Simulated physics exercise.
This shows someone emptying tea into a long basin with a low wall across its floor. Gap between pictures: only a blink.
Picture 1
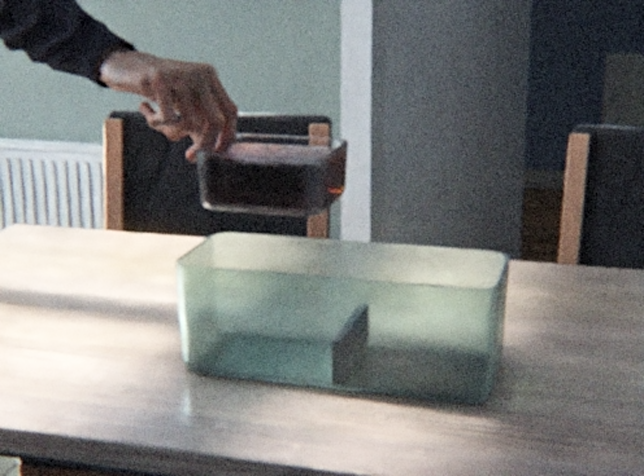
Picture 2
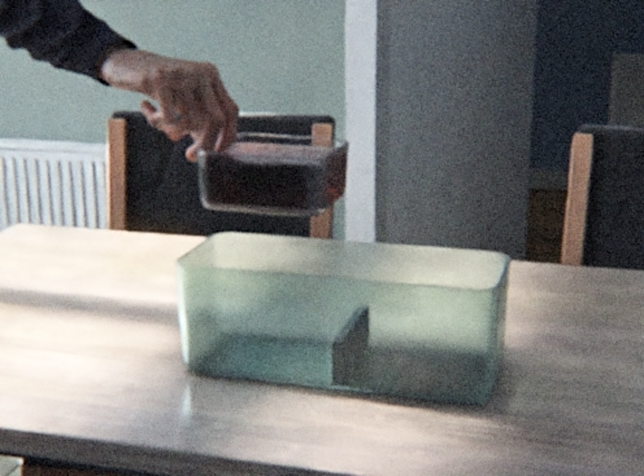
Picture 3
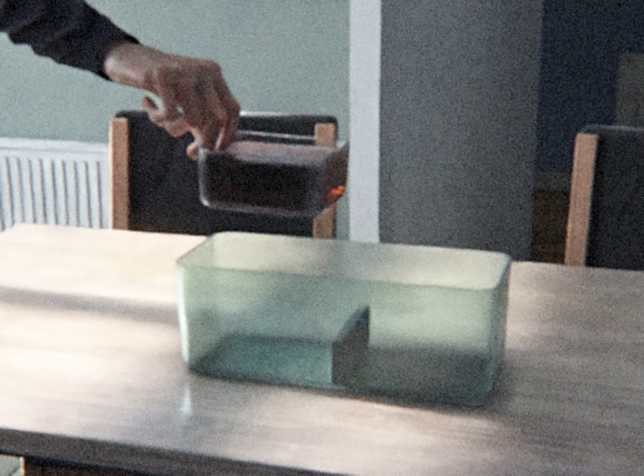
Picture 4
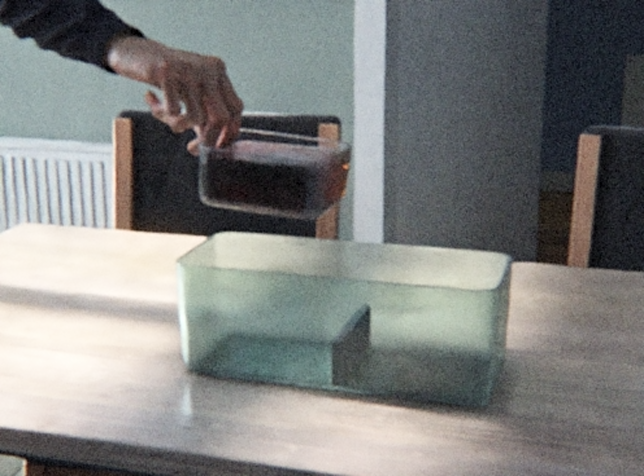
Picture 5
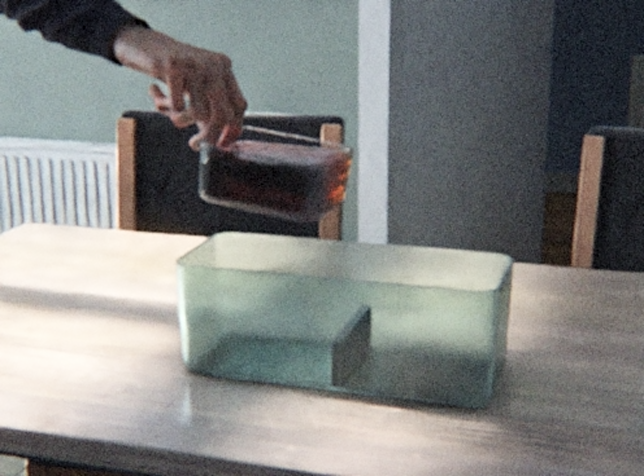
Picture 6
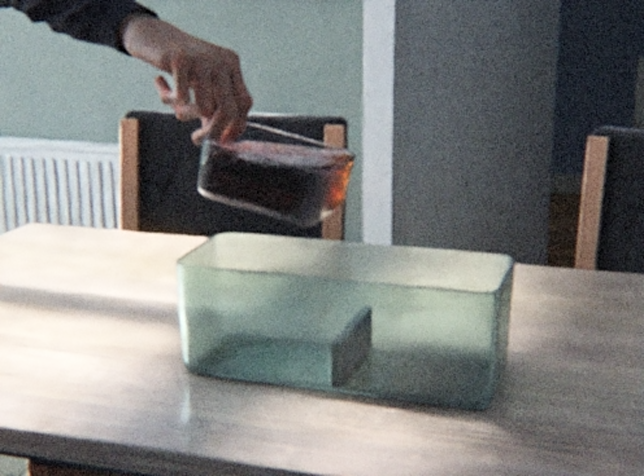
A hand holds a small clear container of dark reddish tea above a long, pale green basin with a low wall across its floor, keeping it nearly level at first, then tilting it slightly down to the right.
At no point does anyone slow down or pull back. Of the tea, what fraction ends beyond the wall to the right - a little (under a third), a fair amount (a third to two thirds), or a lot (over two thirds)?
A lot, over two thirds.
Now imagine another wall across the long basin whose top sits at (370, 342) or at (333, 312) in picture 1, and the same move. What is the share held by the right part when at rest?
You'd get roughly 55 per cent the first time and roughly 80 per cent the second.
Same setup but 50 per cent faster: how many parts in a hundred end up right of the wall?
Something like 70 in a hundred.
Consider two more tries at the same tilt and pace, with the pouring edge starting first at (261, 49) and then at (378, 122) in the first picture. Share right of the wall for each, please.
First try 35 %, second try 85 %.
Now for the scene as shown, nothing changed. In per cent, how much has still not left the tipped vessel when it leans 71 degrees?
Remaining share, estimated: 35 %.
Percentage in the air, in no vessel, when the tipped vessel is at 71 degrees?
Share in flight: Approx. 35 %.
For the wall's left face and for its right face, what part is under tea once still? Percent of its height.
Left part: 10 per cent; right part: 50.
A moment on, the tilt is 71° and 33 per cent is still to pour, 0 is left of the wall and 31 right of it.
Next, the tilt is 106° and 4 per cent is still to pour, 14 is left of the wall and 74 right of it.
Then the tilt is 111° and 0 per cent is still to pour, 21 is left of the wall and 74 right of it.
Later the tilt is 111° and 0 per cent is still to pour, 21 is left of the wall and 74 right of it.
At rest 21 per cent lies left of the wall, 74 right of it and 6 outside.
